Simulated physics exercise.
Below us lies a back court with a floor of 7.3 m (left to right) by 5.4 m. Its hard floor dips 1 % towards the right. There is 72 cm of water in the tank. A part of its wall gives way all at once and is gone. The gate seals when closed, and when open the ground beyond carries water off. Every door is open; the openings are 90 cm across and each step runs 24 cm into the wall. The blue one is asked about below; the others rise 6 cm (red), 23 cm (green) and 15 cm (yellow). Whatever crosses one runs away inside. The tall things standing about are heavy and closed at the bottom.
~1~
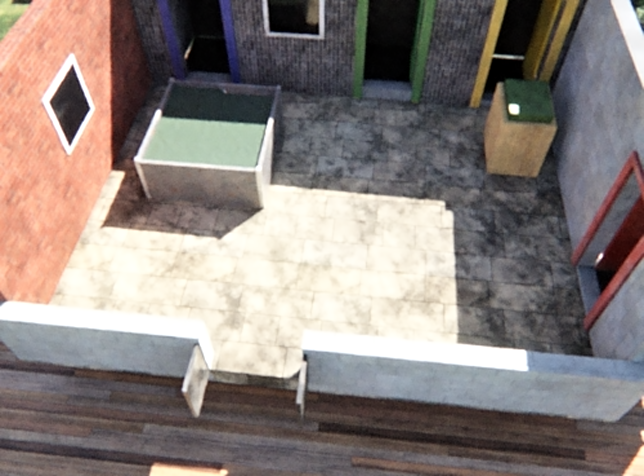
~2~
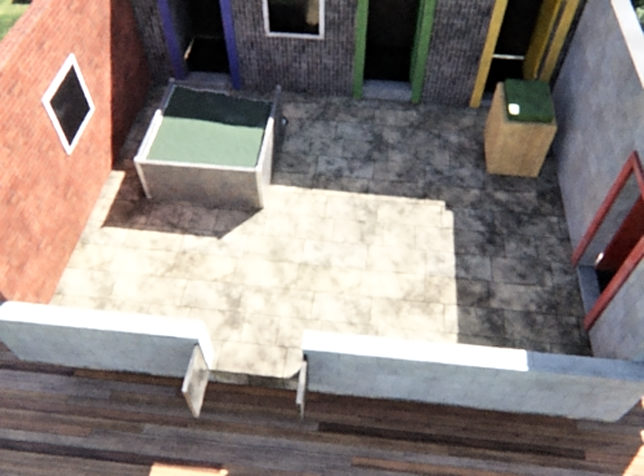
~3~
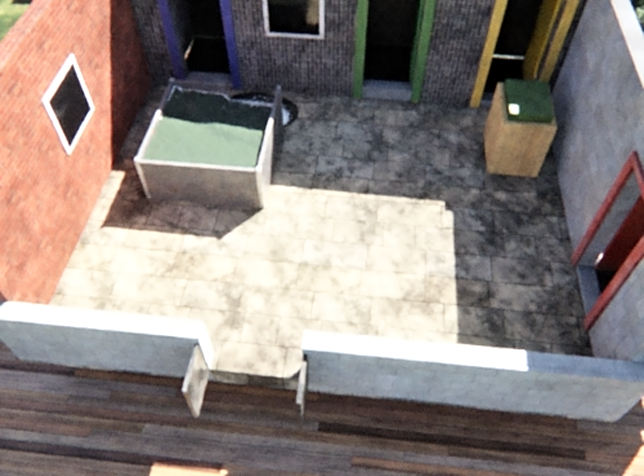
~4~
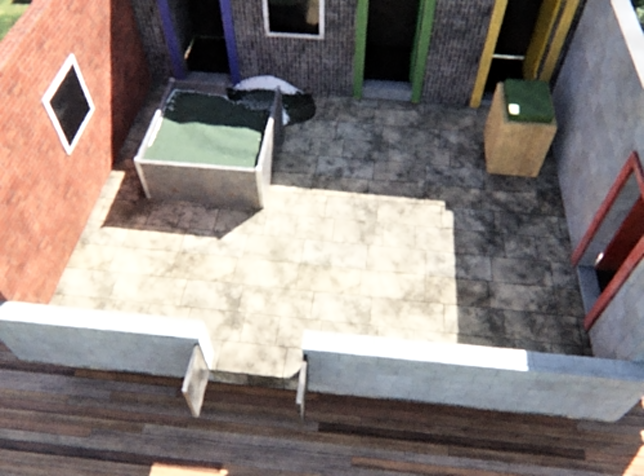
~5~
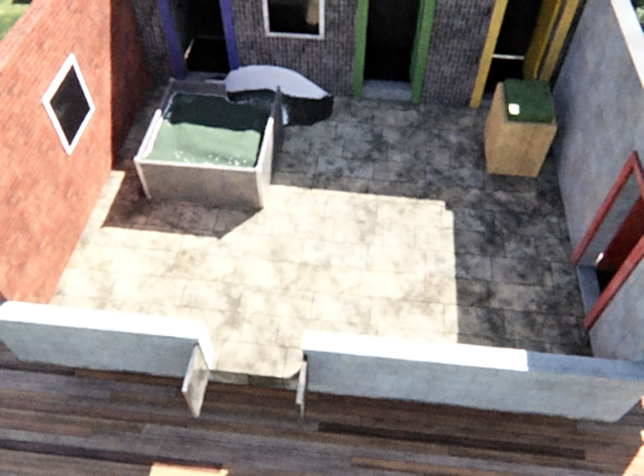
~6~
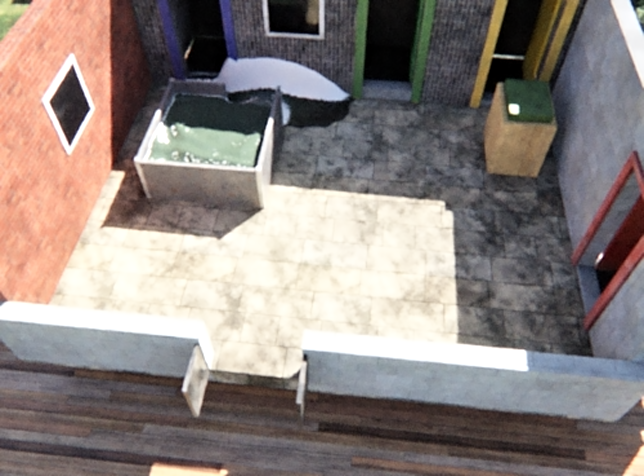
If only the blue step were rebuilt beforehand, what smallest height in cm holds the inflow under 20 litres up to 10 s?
It would have to be roughly 13.5 cm high.
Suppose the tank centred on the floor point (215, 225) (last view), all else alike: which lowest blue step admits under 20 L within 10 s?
About 14.0 cm.
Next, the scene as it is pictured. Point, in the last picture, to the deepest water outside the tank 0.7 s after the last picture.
Near (265, 96).
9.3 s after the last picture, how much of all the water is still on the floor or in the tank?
Some 94 per cent remains.
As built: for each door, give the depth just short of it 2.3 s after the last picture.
Depths in cm: Red 0, green 8, yellow 10, blue 13.
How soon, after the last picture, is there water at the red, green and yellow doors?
Red 2.4 s, green 0.2 s, yellow 1.0 s.
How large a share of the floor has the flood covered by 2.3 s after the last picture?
Some 45 per cent of it.
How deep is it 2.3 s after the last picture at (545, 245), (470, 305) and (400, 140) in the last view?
In that order: 3, 0 and 4 cm.
Then, 0.7 s after the last picture water covers 15 % of the floor, deepest (55 cm) near (265, 96); 17 cm at the blue door, 7 litres in over its 12 cm step.
Then, 2.3 s after the last picture water covers 45 % of the floor, deepest (32 cm) near (265, 96); 13 cm at the blue door, 23 litres in over its 12 cm step.
Then, 9.3 s after the last picture water covers 90 % of the floor, deepest (13 cm) near (564, 234); 5 cm at the blue door, 28 litres in over its 12 cm step.
At the blue door as built, the water peaked near 24 cm, by the last picture.
With a step of 12.5 cm, 26 litres would have come in within the 10 s; with 15 cm, 15 litres. So under 20 litres takes about 13.5 cm.
